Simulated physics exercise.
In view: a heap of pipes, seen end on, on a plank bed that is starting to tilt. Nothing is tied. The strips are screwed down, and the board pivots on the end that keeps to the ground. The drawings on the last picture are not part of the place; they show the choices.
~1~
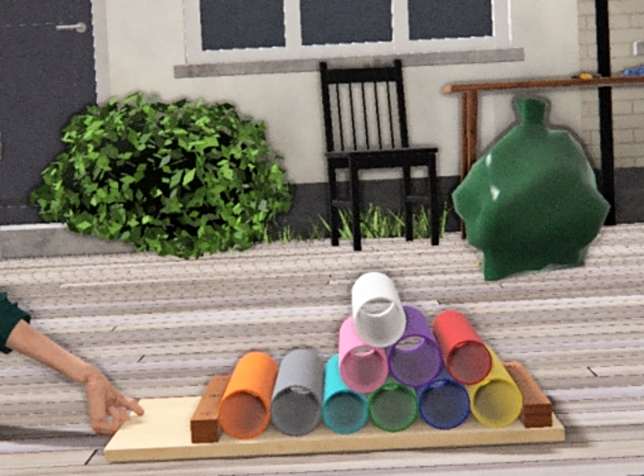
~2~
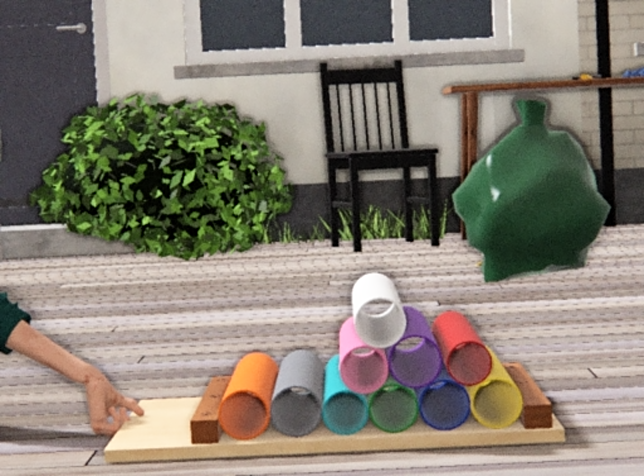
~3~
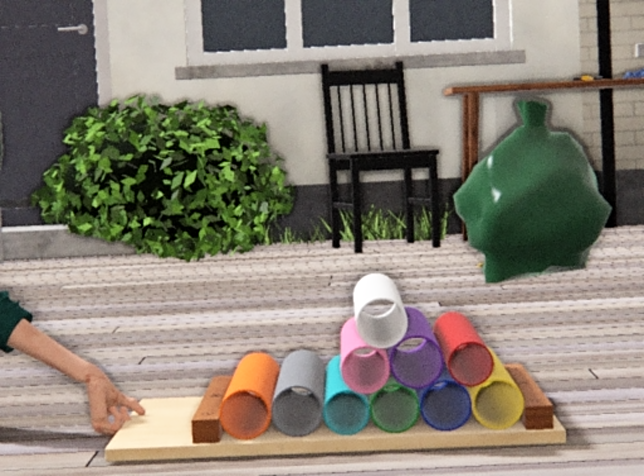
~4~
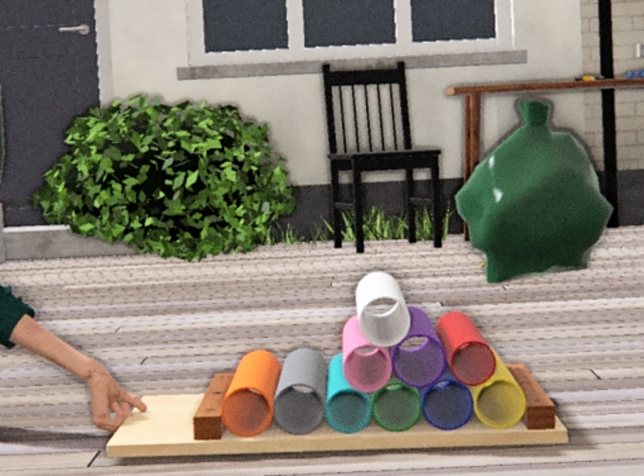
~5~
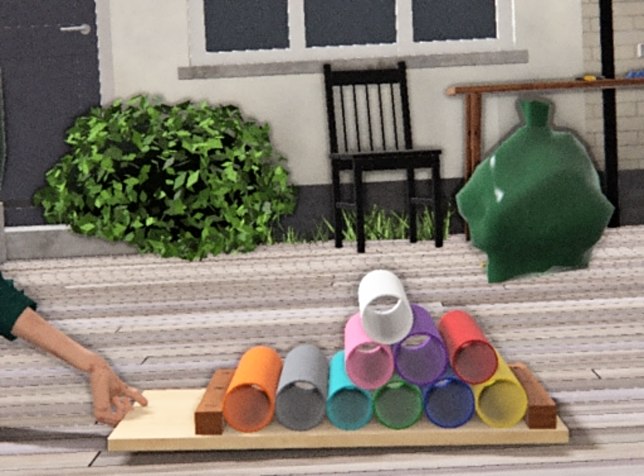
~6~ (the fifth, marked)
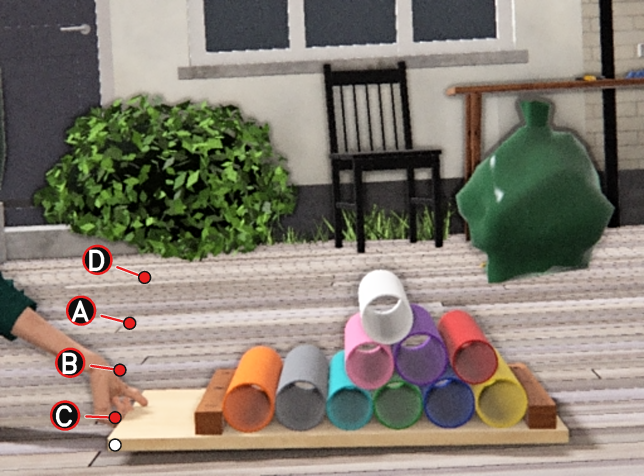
We see a hand at the left end of a wooden board holding a stack of colourful pipes between two strips, with a white one on top; the board barely shifts and the stack keeps its arrangement.
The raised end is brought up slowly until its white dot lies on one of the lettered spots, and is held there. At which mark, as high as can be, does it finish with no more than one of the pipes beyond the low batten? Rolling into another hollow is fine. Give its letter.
No higher than D.
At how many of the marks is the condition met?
The number is four.
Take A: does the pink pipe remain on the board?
Yes.
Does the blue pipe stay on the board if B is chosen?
The blue pipe: Yes.
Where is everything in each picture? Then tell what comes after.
Grey pipe (296, 411); turquoise pipe (345, 411); green pipe (393, 407), in the first frame.
Green pipe (393, 408); blue pipe (445, 405), in the second frame.
Board (335, 408); orange pipe (245, 414); grey pipe (297, 411); red pipe (471, 364), in the third frame.
Board (337, 406); orange pipe (247, 412); grey pipe (299, 409), in the fourth frame.
Board (338, 404); orange pipe (248, 407); grey pipe (300, 406), in the fifth frame.
On the copy, A at (130, 323); B at (120, 370); C at (115, 418); D at (145, 277); the white dot at (115, 445).
On D. First, board at 15°.
Then, board at 23°.
Finally, board at 23°, none over the low batten.
By contrast, A none over the low batten; B none over the low batten; C none over the low batten.
